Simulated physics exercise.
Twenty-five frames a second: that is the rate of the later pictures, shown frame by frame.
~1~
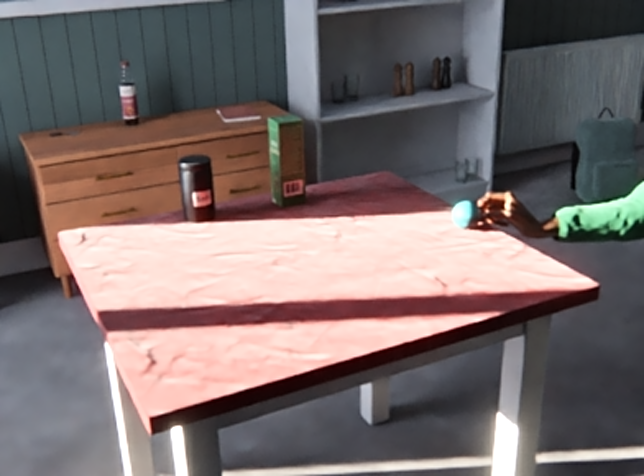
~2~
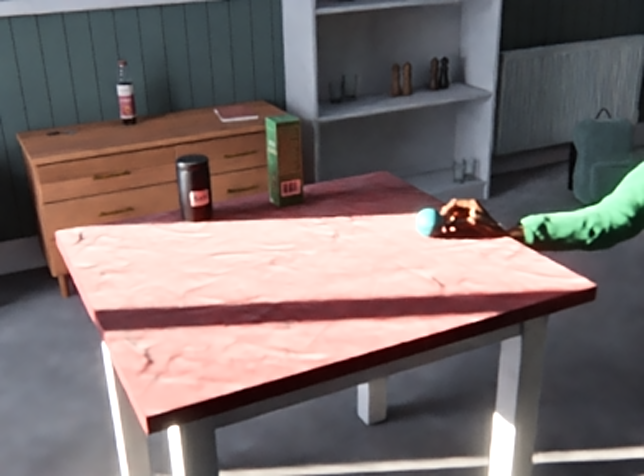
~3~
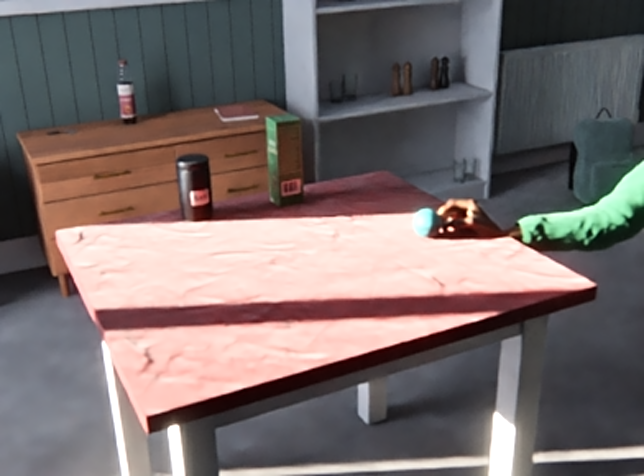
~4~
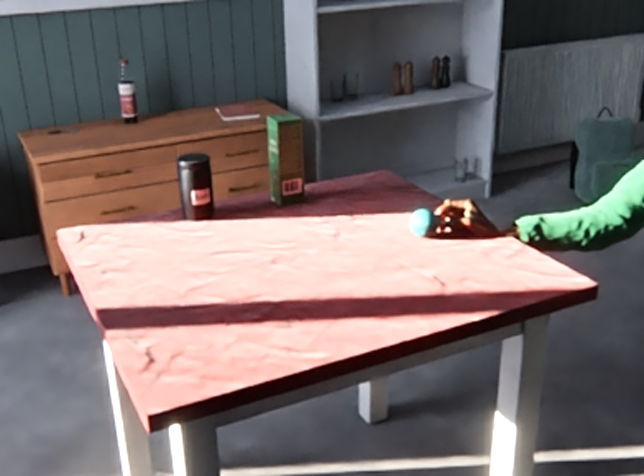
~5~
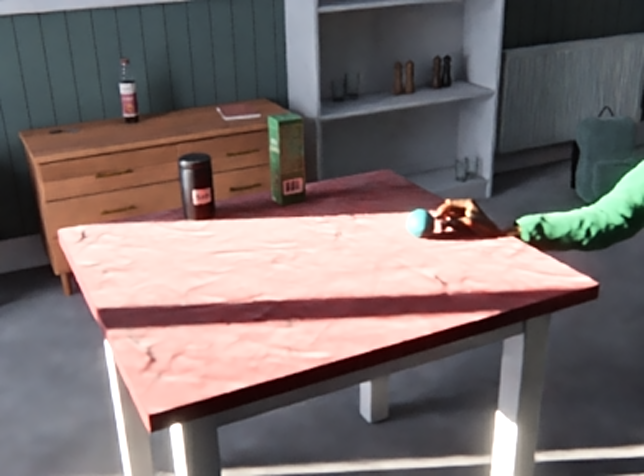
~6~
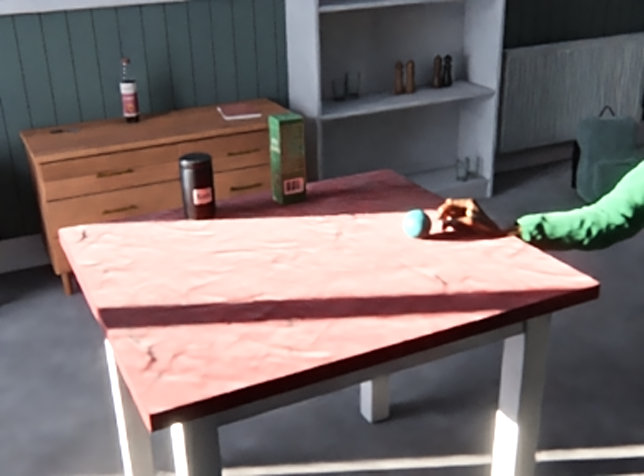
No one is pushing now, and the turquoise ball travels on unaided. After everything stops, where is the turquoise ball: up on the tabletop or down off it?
It is up on the tabletop.
Then, 0.10 s after the last picture, turquoise ball rolled about its own width near (409, 227).
Then, 0.30 s after the last picture, turquoise ball rolled about its own width near (396, 230).
Then, 0.60 s after the last picture, turquoise ball rolled about its own width near (390, 231).
At rest, moved from the start, turquoise ball. Seen from the same camera at the end, turquoise ball near (390, 231).
